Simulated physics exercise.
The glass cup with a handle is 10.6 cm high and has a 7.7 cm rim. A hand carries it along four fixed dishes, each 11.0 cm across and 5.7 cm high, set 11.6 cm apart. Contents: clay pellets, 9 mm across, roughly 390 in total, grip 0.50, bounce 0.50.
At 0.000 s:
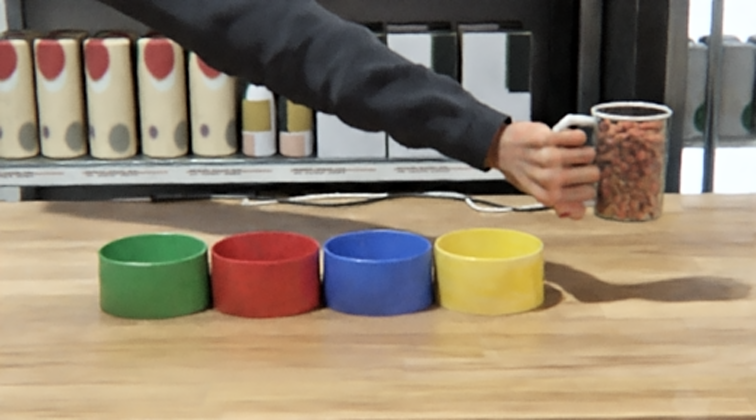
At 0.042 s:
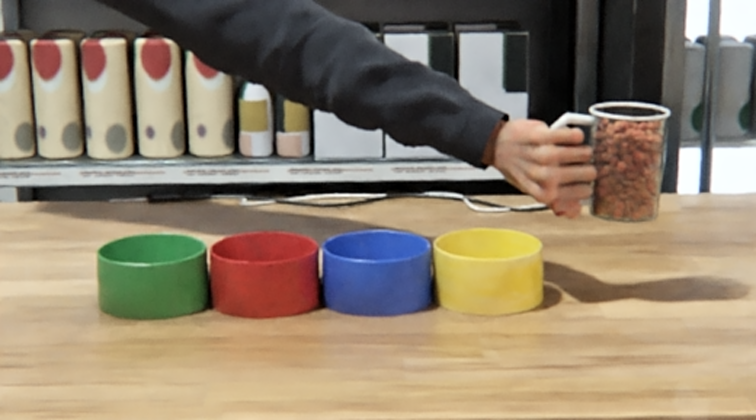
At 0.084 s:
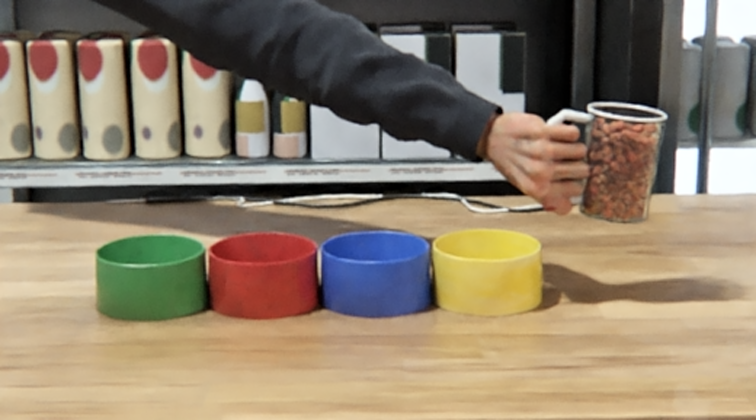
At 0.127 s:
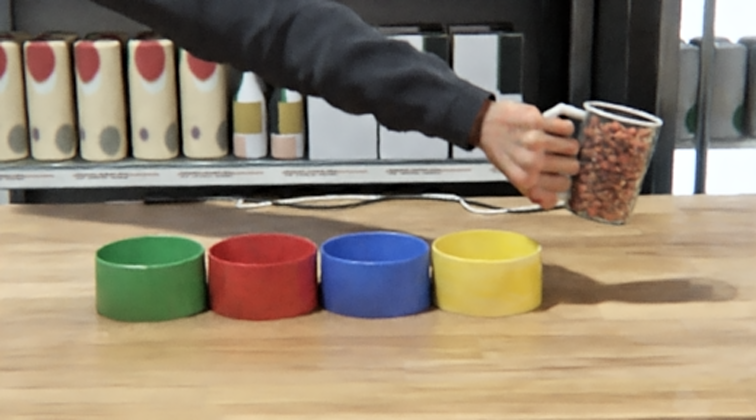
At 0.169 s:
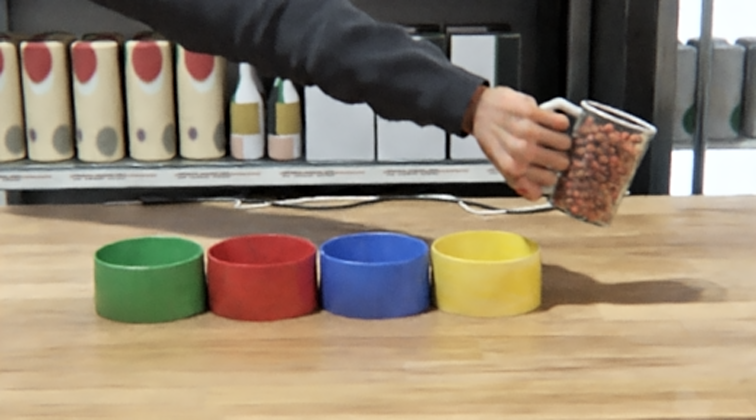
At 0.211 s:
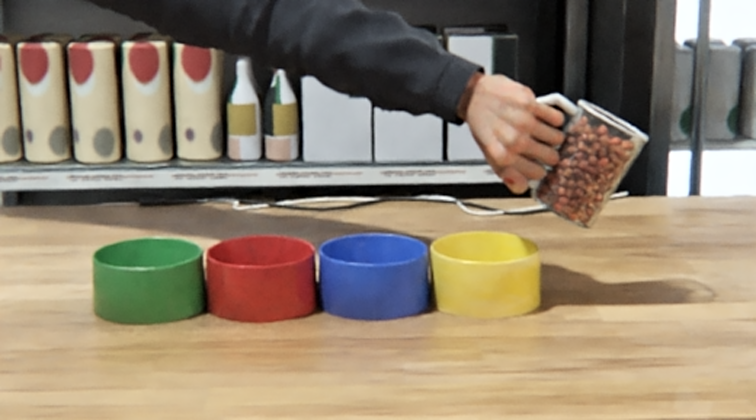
A hand tilts a clear cup of reddish pellets rightward beside four colored dishes.
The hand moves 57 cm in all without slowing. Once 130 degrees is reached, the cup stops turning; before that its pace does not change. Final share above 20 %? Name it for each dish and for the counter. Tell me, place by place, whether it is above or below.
Red dish: Below the mark; blue dish: Below the mark; green dish: Below the mark; yellow dish: Above the mark; counter: Below the mark.
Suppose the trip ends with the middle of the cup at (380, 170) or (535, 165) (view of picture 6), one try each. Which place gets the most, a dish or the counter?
Most goes to: Yellow, then counter.
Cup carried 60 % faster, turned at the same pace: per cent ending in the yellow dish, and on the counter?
Shares: Yellow 10, counter 10.
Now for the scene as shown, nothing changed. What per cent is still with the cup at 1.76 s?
It works out to about 0 per cent of the load.
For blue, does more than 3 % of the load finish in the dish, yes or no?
As for blue: That's right.
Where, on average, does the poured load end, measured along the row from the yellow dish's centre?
Some 1 cm in the -x direction.
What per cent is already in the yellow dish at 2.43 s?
Estimate: Near 85 %.
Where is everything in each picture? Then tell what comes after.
In the first picture, cup at (629, 163), tilt 0 degrees, lip at (669, 111), moved 0.0 cm; middle of the pieces at (633, 168); yellow dish at (489, 244); blue dish at (377, 246); red dish at (265, 247); green dish at (153, 249).
In the second picture, cup at (627, 163), tilt 1 degrees, lip at (668, 112), moved 0.2 cm; middle of the pieces at (630, 168).
In the third picture, cup at (620, 163), tilt 6 degrees, lip at (664, 115), moved 0.8 cm; middle of the pieces at (623, 169).
In the fourth picture, cup at (610, 164), tilt 13 degrees, lip at (660, 122), moved 1.8 cm; middle of the pieces at (612, 170).
In the fifth picture, cup at (598, 165), tilt 21 degrees, lip at (653, 130), moved 2.9 cm; middle of the pieces at (600, 171).
In the sixth picture, cup at (587, 166), tilt 29 degrees, lip at (645, 138), moved 4.0 cm; middle of the pieces at (587, 173); yellow dish at (485, 248); blue dish at (373, 249); red dish at (261, 251); green dish at (148, 253). The cup turns about 190 degrees a second and travels 27 cm a second.
After 1.14 s, tilt 130 degrees; cup holds 0 %, blue 10 %, yellow 85 %.
After 1.76 s, tilt 130 degrees; cup holds 0 %, blue 10 %, yellow 85 %.
After 2.43 s, tilt 130 degrees; cup holds 0 %, blue 10 %, yellow 85 %.
In the end, at 2.7 s, red 0 %, blue 10 %, green 0 %, yellow 85 %, counter 5 %.
